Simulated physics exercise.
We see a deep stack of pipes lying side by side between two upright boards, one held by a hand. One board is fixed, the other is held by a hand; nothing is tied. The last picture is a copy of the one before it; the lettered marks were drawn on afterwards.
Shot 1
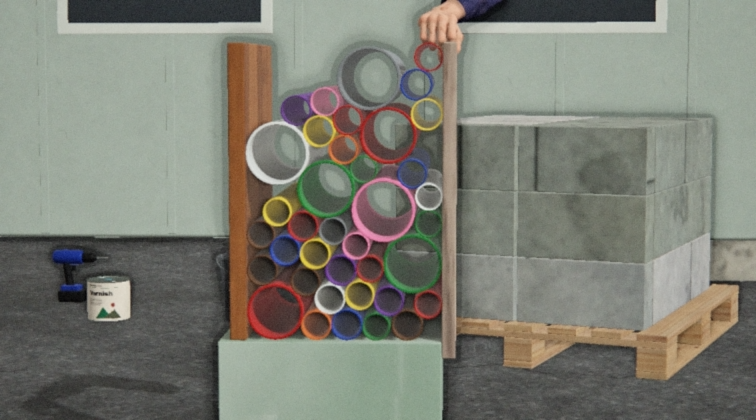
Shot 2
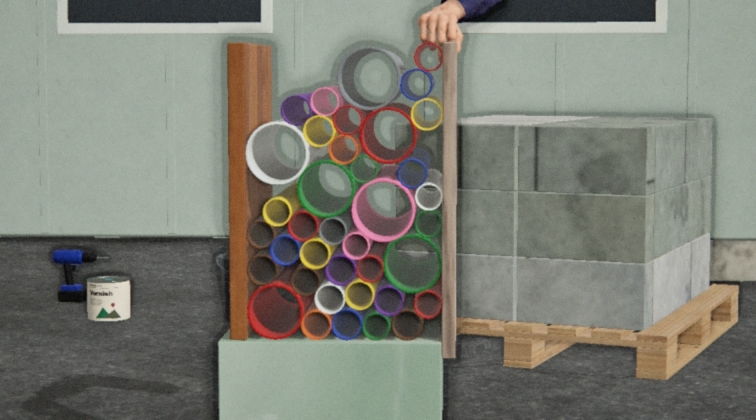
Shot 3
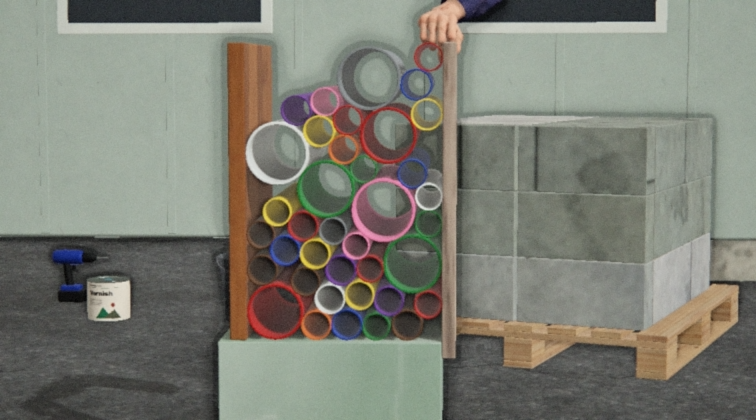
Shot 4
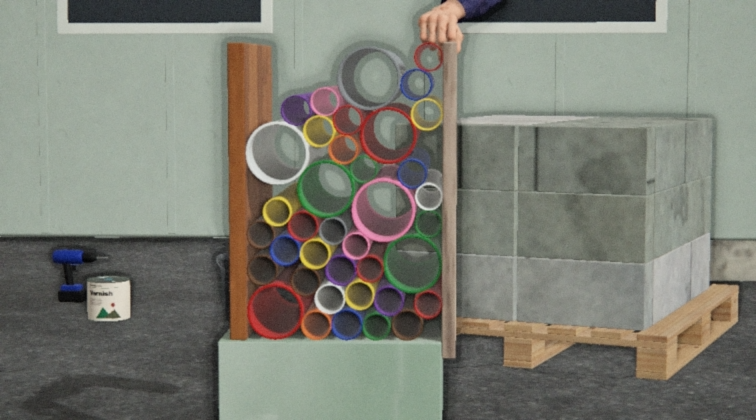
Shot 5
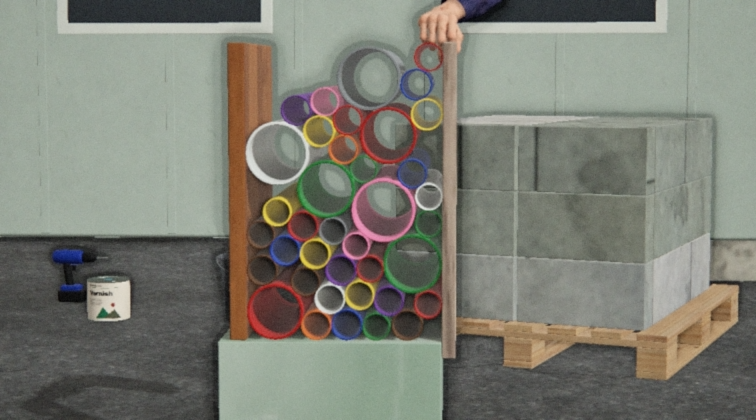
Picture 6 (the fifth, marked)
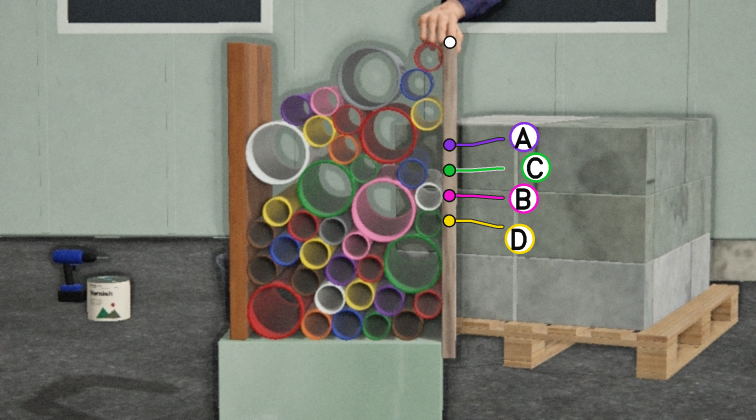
A hand in a dark blue sleeve rests on top of the right-hand upright board outside a pale green wall, seen straight on from the front. Between it and a reddish-brown board on the left, red, green, yellow, pink, white, grey, blue and purple pipes lie stacked end-on above a pale green block, with a blue drill and tin at left and grey blocks on a pallet at right. Nothing visibly moves, and the camera stays still.
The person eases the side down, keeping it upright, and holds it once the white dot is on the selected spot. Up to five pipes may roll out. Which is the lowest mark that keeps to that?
Down to B.
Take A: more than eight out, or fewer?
At A, fewer than eight.
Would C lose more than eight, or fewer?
At C, fewer than eight.
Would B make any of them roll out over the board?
Yes, at B.
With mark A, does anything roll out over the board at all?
At A: Yes.
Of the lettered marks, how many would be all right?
Three of the four.
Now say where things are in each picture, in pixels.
The first frame shows a yellow pipe (277, 212); a yellow pipe (427, 114); a pink pipe (325, 102).
The second frame shows a pink pipe (325, 102); side board (450, 190).
The third frame shows a red pipe (275, 312); a red pipe (428, 305).
The fourth frame shows a red pipe (370, 269); a pink pipe (383, 210).
The fifth frame shows a white pipe (429, 197); a yellow pipe (277, 212); a yellow pipe (427, 114).
On the copy, A at (449, 145); B at (449, 196); C at (449, 170); D at (449, 221); the white dot at (450, 43).
On B. First, top of the board (443, 108).
Then, top of the board (443, 181).
Finally, top of the board (443, 195), three out over the board.
By contrast, A two out over the board; C two out over the board; D more than five out over the board.
